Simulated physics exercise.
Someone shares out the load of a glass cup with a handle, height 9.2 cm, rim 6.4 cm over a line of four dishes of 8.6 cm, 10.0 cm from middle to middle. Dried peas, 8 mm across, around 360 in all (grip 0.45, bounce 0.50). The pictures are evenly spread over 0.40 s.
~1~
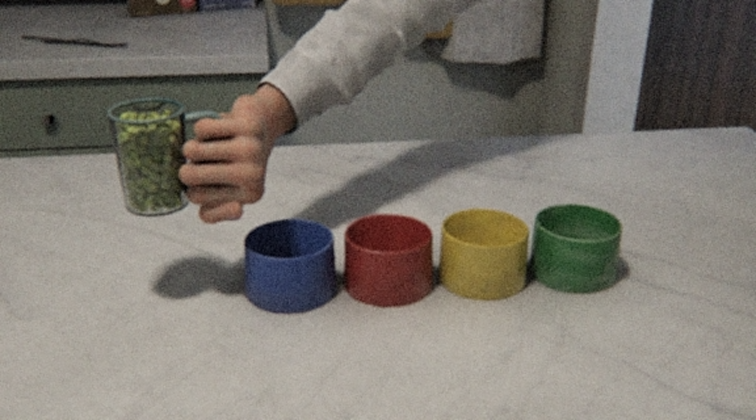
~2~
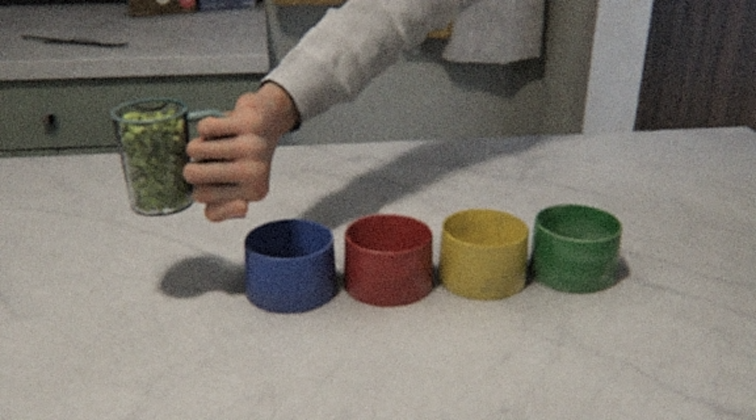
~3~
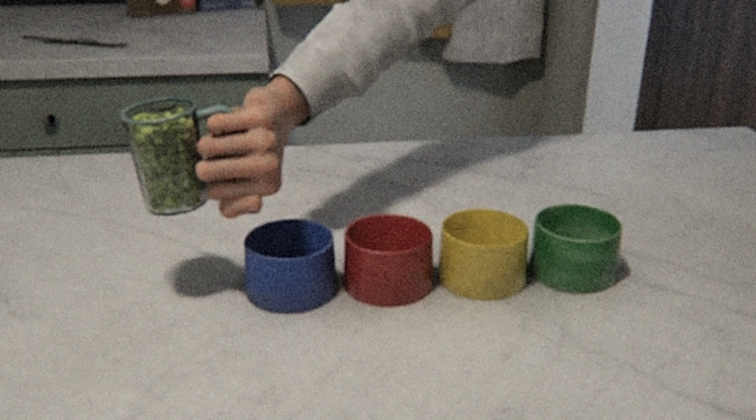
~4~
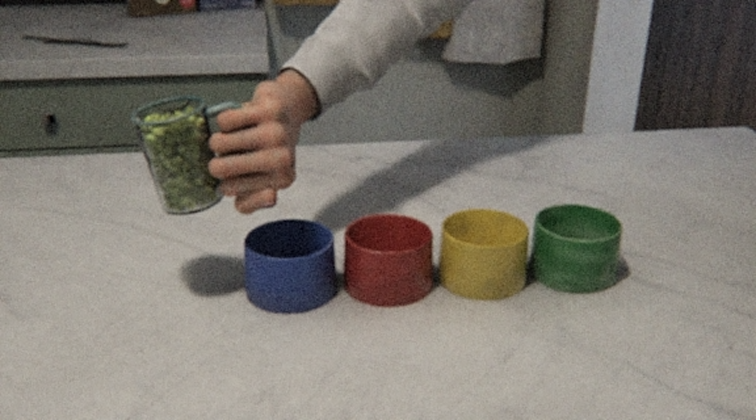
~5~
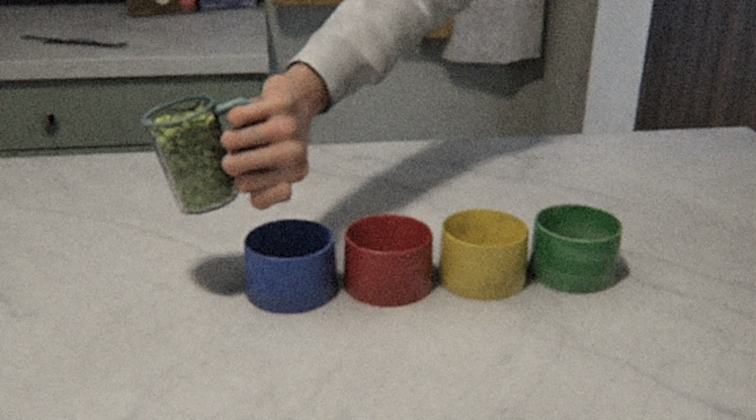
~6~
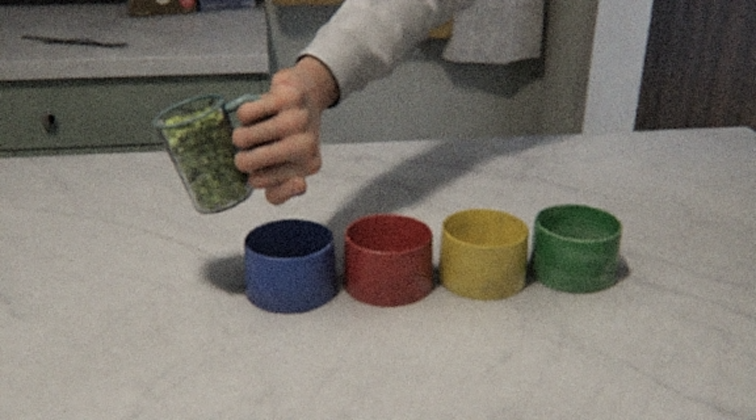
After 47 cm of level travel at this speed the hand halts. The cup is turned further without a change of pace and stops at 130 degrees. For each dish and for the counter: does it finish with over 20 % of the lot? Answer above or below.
Red dish: Above; blue dish: Below; green dish: Below; yellow dish: Above; on the counter: Below.
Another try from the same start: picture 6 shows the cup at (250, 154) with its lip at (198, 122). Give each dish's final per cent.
Red 0, blue 0, green 90, yellow 10.
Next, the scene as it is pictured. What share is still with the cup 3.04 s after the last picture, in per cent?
Roughly 0 per cent.
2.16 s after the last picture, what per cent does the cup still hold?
Roughly 15 per cent.
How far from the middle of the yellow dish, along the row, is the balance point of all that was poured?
Some 4 cm to the left.
Then, 1.30 s after the last picture, tilt 80 degrees; cup holds 100 %.
Then, 2.16 s after the last picture, tilt 122 degrees; cup holds 15 %, red 30 %, yellow 35 %.
Then, 3.04 s after the last picture, tilt 130 degrees; cup holds 0 %, red 30 %, yellow 55 %.
In the end, red 30 %, blue 0 %, green 0 %, yellow 55 %, counter 10 %.
